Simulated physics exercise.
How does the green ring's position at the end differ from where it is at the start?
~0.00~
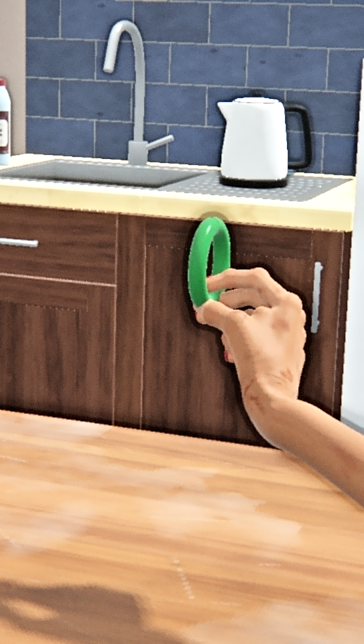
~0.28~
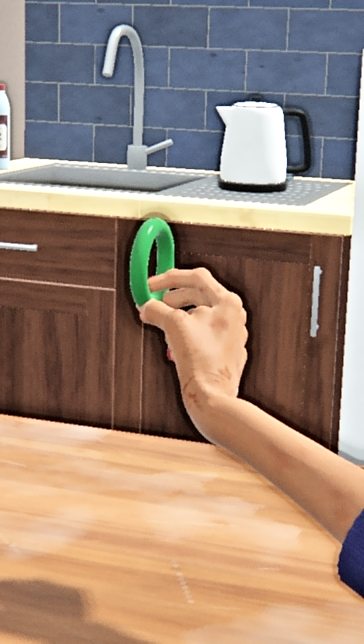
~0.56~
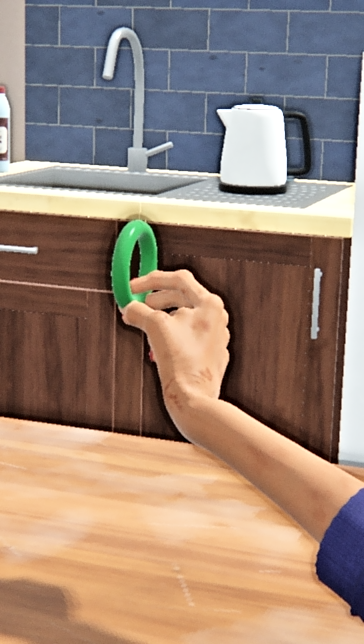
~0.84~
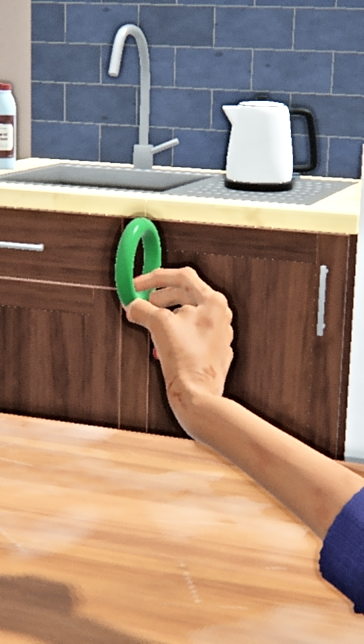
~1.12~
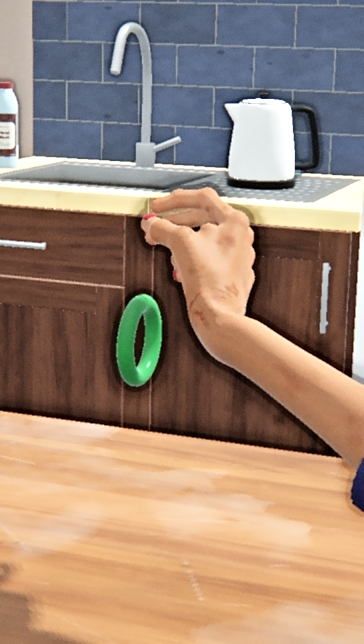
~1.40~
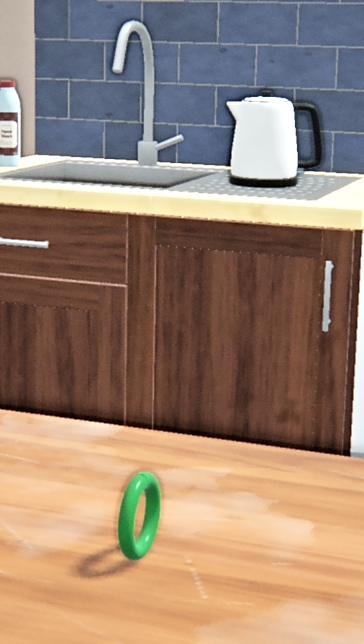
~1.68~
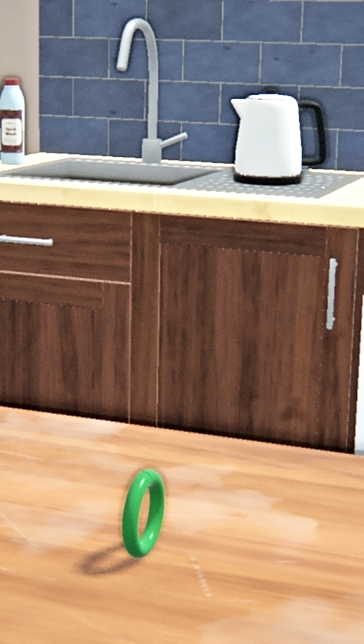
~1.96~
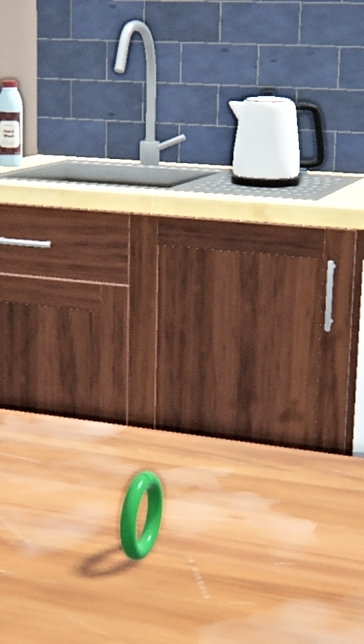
At the start it is held up in the hand in front of the cabinets, and at the end it stands on the wooden table, lower down and farther to the left.
